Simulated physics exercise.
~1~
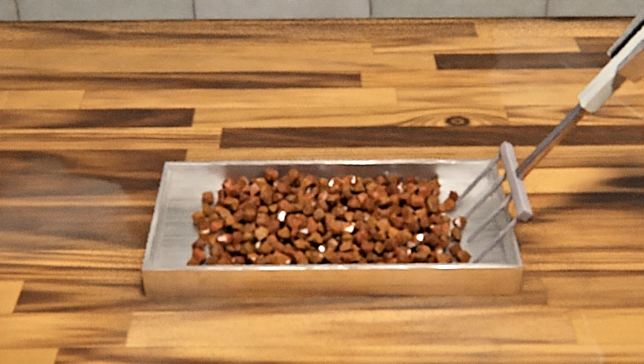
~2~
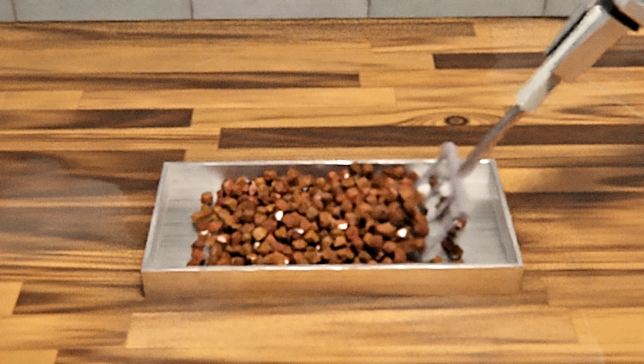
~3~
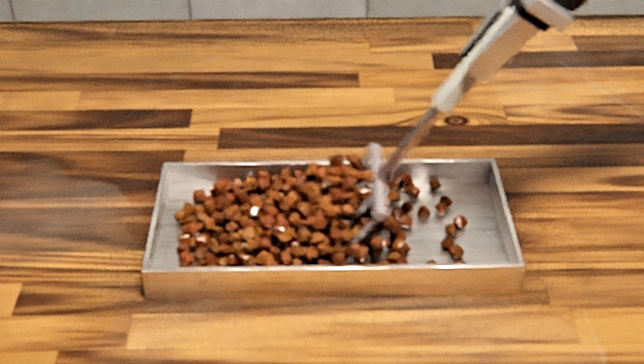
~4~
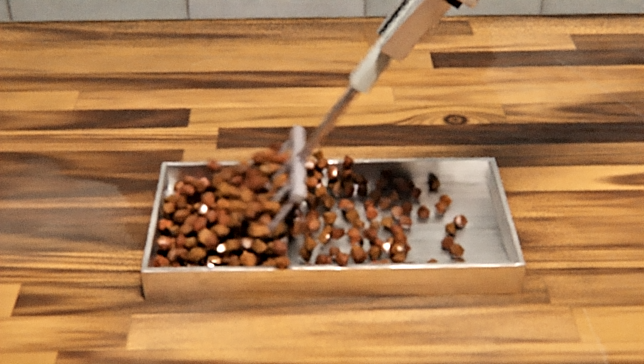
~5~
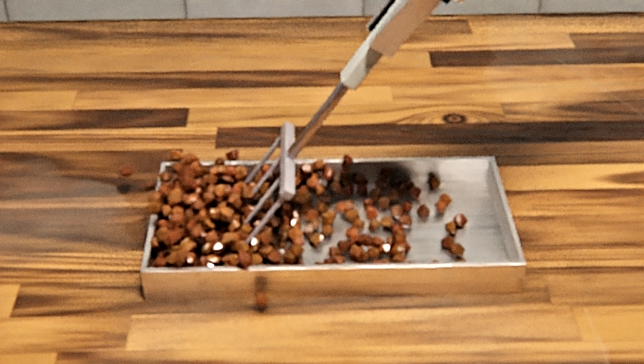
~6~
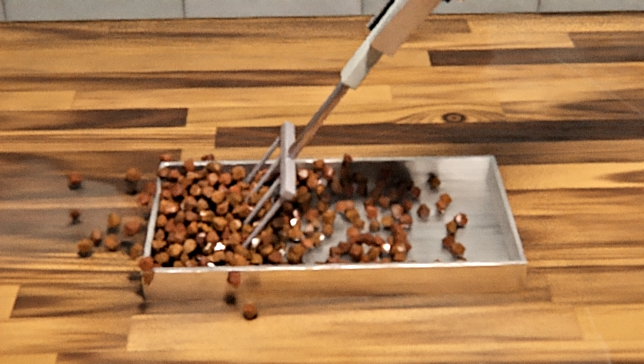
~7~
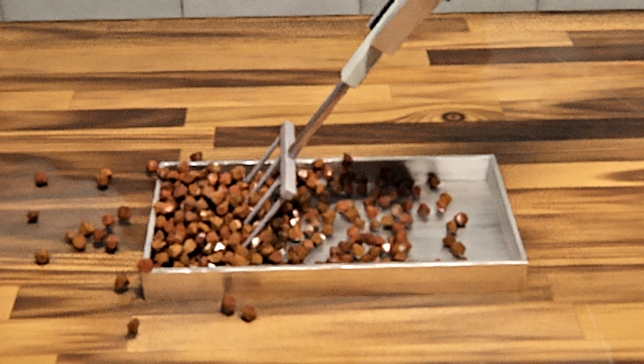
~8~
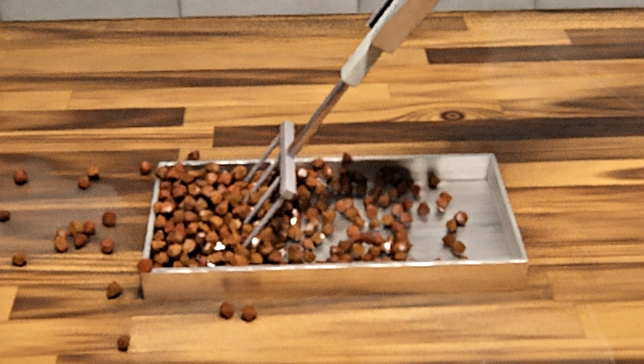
A fork held by a robotic arm sweeps left through a shallow metal tin of brown pellets, heaping them against the left end, then stops; some spill over the edge and scatter across the wooden table, while most stay in the tin.
